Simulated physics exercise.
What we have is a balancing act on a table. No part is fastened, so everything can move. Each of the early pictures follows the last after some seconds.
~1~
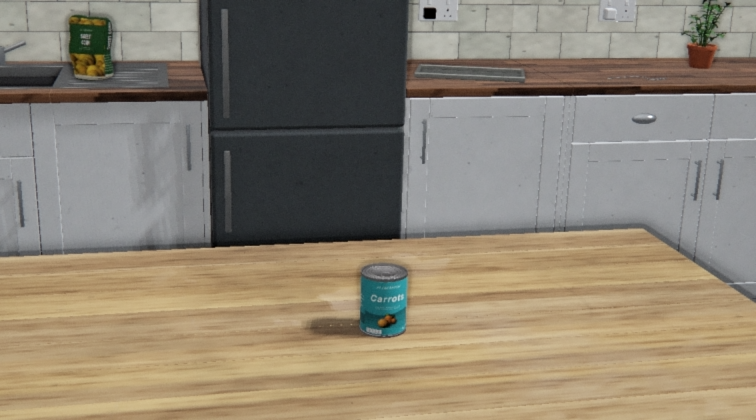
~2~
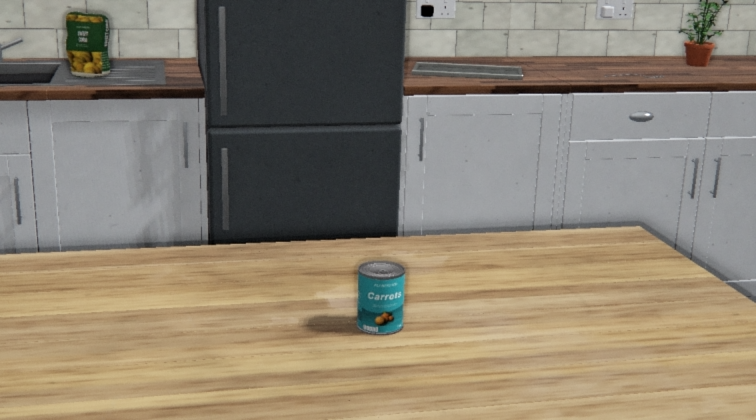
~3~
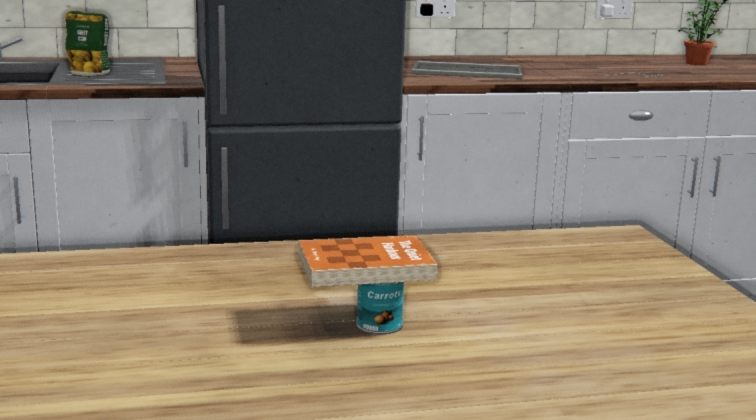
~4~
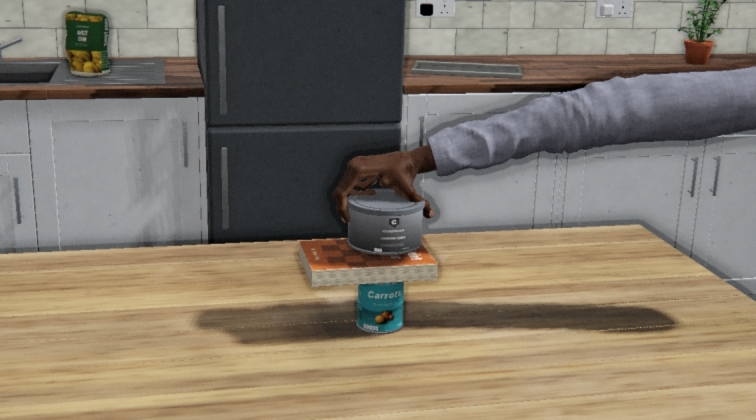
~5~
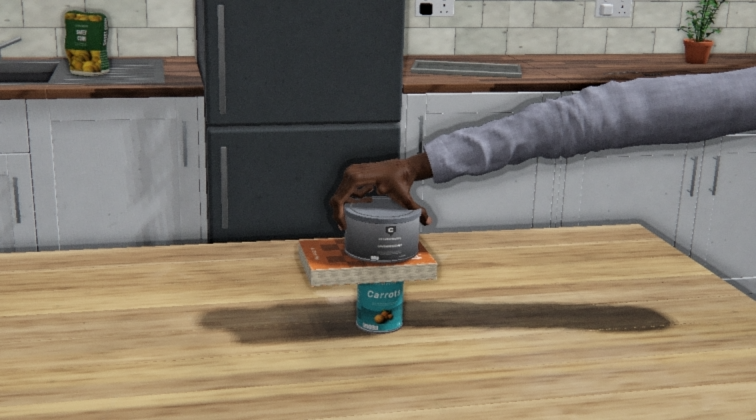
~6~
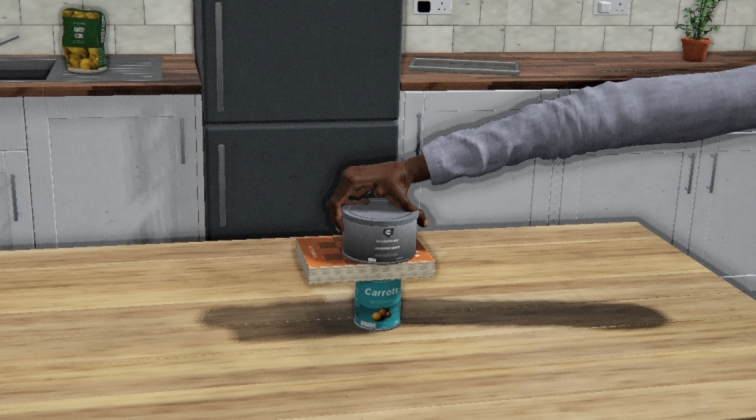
The footage shows a turquoise tin labelled as carrots standing on a wooden table, then an orange book lying across its top. A hand reaching in from the right lowers a grey tub onto the book and keeps hold of it.
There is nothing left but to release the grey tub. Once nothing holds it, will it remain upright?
Yes, it remains upright.
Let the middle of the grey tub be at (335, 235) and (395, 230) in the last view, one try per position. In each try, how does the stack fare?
On the first try it falls down; on the second try it stays put.
Then, 0.20 s later than the last frame, all is still.
Then, 0.50 s later than the last frame, grey tub resting near (379, 231).
When it is over, all 3 as before. End places, in pixels of the last picture, grey tub near (379, 231). The stack keeps its balance.
